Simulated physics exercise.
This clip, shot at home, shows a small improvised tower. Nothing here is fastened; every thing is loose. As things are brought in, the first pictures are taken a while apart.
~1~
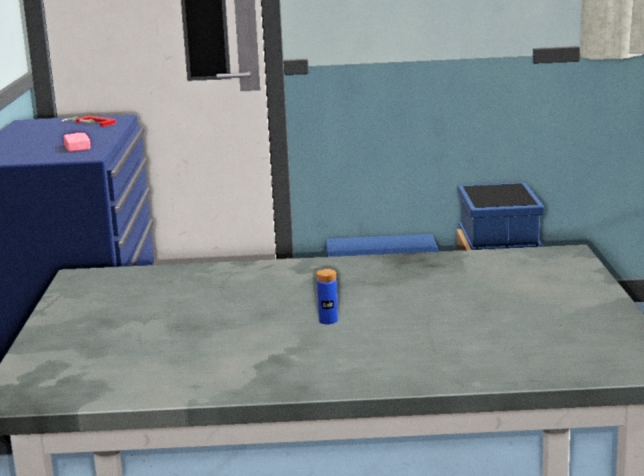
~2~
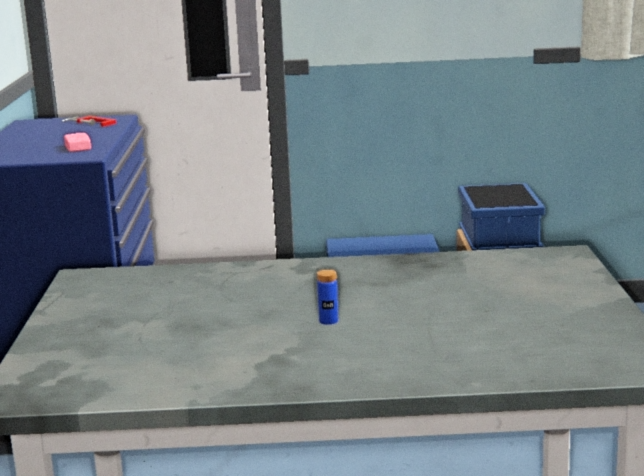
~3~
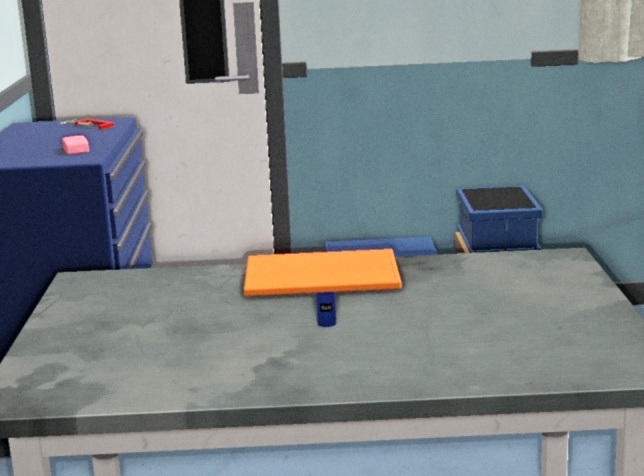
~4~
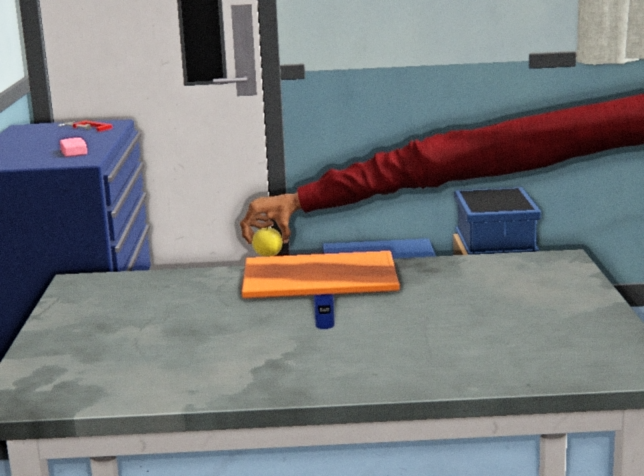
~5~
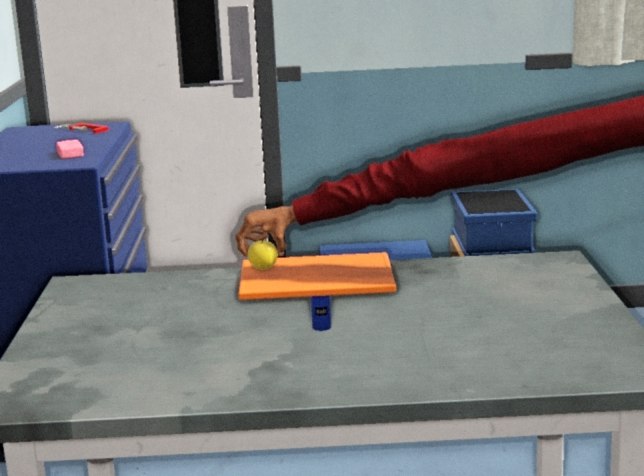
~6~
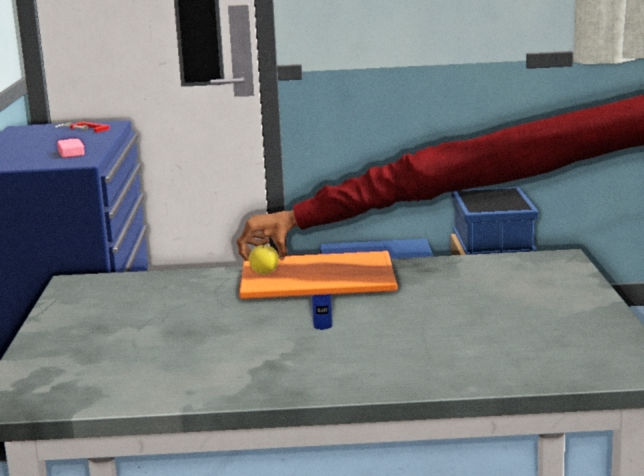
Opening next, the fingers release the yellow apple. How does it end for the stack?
In the end the stack comes down.
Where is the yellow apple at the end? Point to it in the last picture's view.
I'd say around (243, 317) in the last view.
Then, 0.40 s on from there, yellow apple now fallen; orange lid turned 39° from how it was put.
Then, 0.70 s on from there, orange lid turned 36° from how it was put; blue shaker turned 29° from how it was put.
Then, 0.80 s on from there, blue shaker and orange lid now fallen.
Then, 1.00 s on from there, things are still on the move.
In the end, fallen, blue shaker, yellow apple and orange lid. At the end, from the last picture's camera, yellow apple near (243, 317). The stack comes apart.
